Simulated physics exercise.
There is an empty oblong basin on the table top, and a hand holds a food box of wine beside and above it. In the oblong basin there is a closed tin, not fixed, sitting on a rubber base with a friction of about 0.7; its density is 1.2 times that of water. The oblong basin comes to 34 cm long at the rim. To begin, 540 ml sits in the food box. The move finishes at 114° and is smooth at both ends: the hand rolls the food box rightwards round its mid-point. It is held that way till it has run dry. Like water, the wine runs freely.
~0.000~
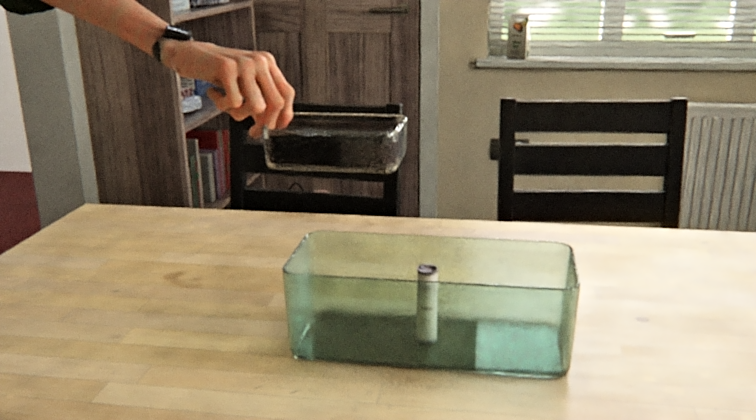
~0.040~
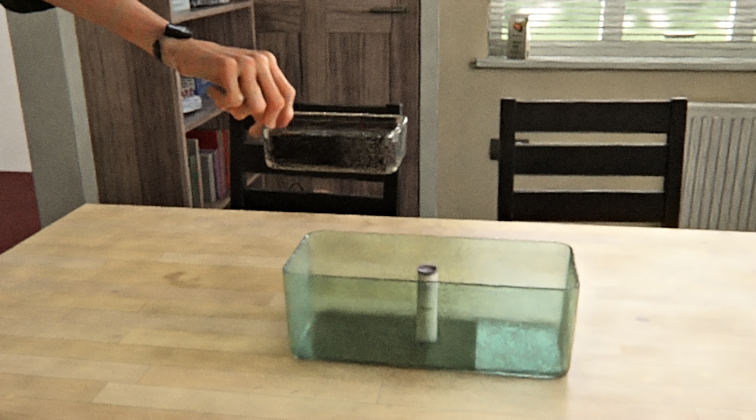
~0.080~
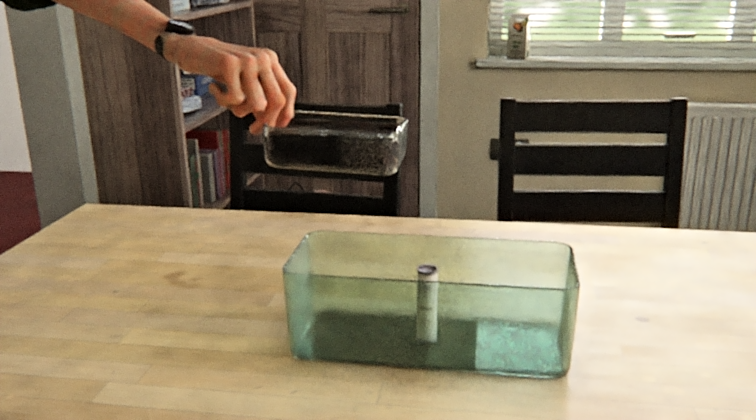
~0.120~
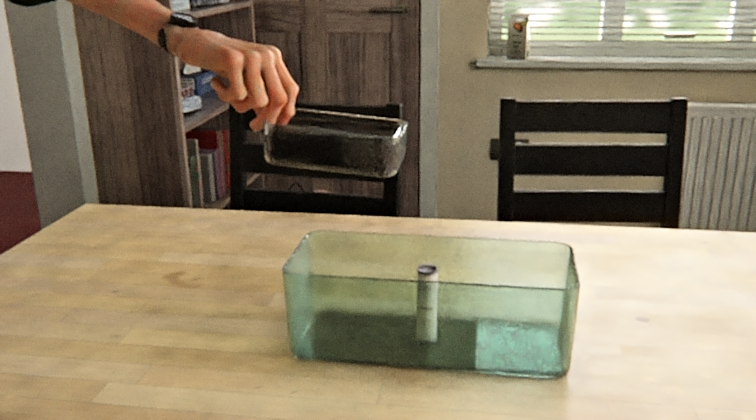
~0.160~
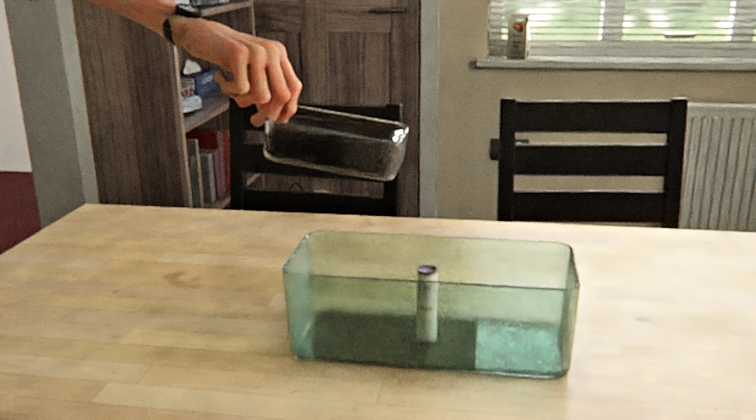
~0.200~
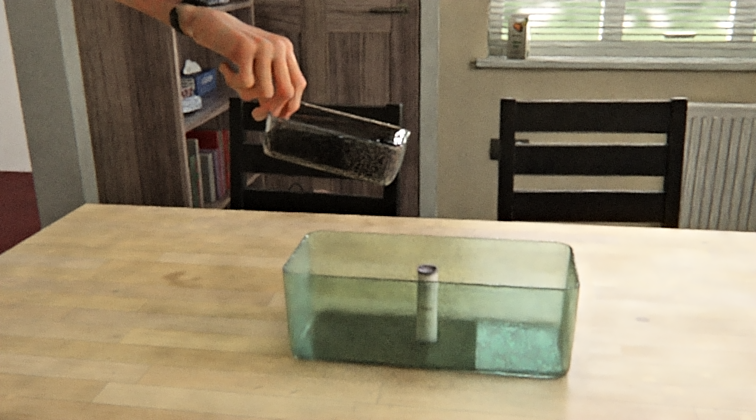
On a wooden table top, a hand slowly tilting a small glass food box rightwards above and beside a greenish oblong basin.
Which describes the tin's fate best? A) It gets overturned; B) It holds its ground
B.
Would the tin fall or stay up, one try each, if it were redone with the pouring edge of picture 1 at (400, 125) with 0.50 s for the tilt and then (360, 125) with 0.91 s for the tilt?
Run one: It does not tip. Run two: It tumbles.
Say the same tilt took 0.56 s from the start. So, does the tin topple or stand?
In that case the tin does not tip.
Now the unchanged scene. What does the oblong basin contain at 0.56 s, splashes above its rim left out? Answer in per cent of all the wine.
The basin holds roughly 34 in a hundred parts at that moment.
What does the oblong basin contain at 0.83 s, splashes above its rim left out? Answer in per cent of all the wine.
Around 92 in a hundred.
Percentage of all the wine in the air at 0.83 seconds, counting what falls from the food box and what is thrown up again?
Estimated airborne part: Roughly 2 per cent.
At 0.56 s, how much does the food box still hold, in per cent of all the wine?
Around 14 percent.
After 0.56 s the tilt is 78° and 13 per cent is still to pour; the tin stands where it began.
After 0.83 s the tilt is 112° and 2 per cent is still to pour; the tin stands where it began.
After 1.11 s the tilt is 114° and 0 per cent is still to pour; the tin stands where it began.
After 1.41 s the tilt is 114° and 0 per cent is still to pour; the tin stands where it began.
In the end the tin stands where it began.
